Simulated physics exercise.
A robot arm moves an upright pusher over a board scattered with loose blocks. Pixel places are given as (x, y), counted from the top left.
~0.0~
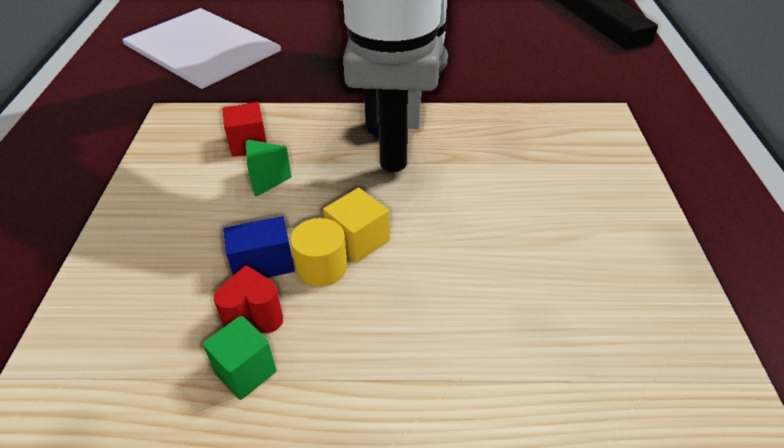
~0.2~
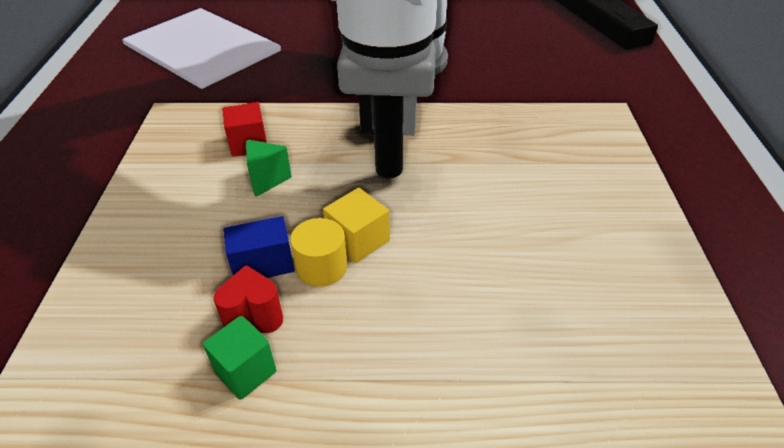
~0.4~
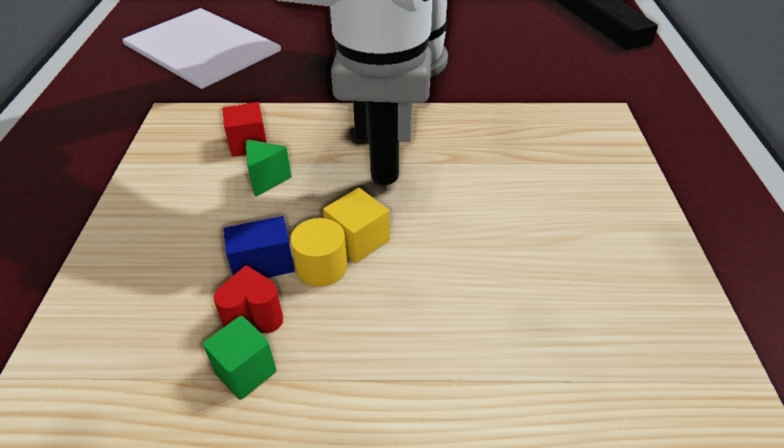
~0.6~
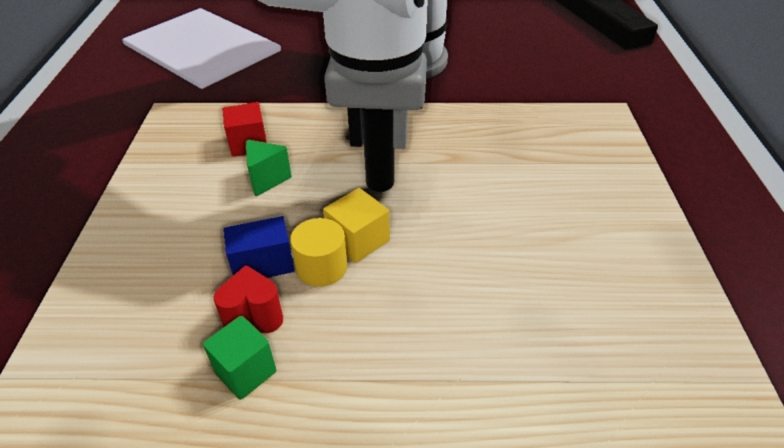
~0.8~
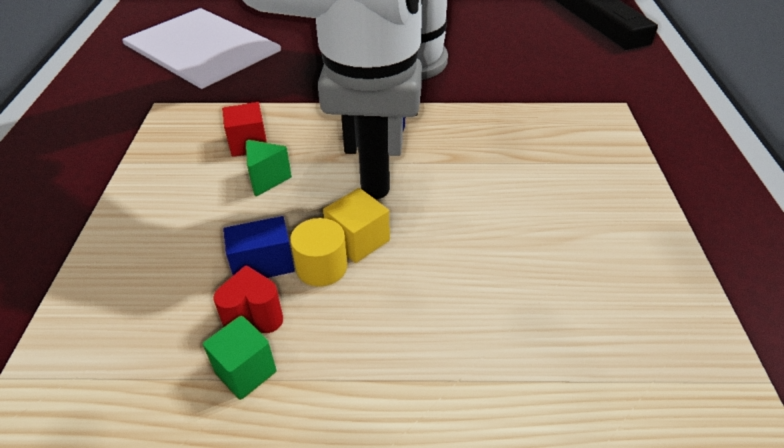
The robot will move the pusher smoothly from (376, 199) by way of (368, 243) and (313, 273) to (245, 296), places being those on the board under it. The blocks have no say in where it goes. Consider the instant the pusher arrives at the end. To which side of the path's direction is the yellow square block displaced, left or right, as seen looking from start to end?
Displaced left.
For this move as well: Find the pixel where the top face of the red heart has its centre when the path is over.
The centre of its top will be at (214, 307).
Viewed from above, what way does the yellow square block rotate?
Its rotation is counterclockwise.
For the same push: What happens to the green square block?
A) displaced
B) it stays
Correct choice: A.
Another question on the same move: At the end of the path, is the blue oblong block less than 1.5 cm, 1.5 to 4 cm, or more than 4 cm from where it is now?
Shift of 1.5 to 4 cm.
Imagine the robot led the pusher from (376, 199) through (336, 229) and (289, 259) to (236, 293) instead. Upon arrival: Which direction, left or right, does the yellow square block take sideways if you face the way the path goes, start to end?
Answer: Leftward.
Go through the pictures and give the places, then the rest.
Pusher's lower end at (393, 165); green square block at (235, 342); red heart at (245, 288); blue oblong block at (256, 234); yellow cylinder at (317, 236); yellow square block at (356, 209), in the first picture.
Pusher at (389, 171); blocks still, in the second picture.
Pusher at (385, 178); blocks still, in the third picture.
Pusher at (380, 184); blocks still, in the fourth picture.
Pusher at (375, 191); green square block at (235, 342); red heart at (245, 288); blue oblong block at (256, 234); yellow cylinder at (317, 236); yellow square block at (356, 209), in the fifth picture.
The first path, step by step. One third of the way, pusher at (368, 235); yellow cylinder at (298, 264); yellow square block at (349, 241).
Two thirds of the way, pusher at (312, 265); green square block at (217, 356), turned 45° anticlockwise; red heart at (214, 307), turned 55° clockwise; yellow cylinder at (267, 314); yellow square block at (317, 274), turned 60° anticlockwise.
At the end, pusher at (242, 288); green square block at (216, 357), turned 50° anticlockwise; red heart at (214, 307), turned 55° clockwise; blue oblong block at (218, 235), turned 70° clockwise; yellow cylinder at (267, 315); yellow square block at (316, 276), turned 70° anticlockwise.
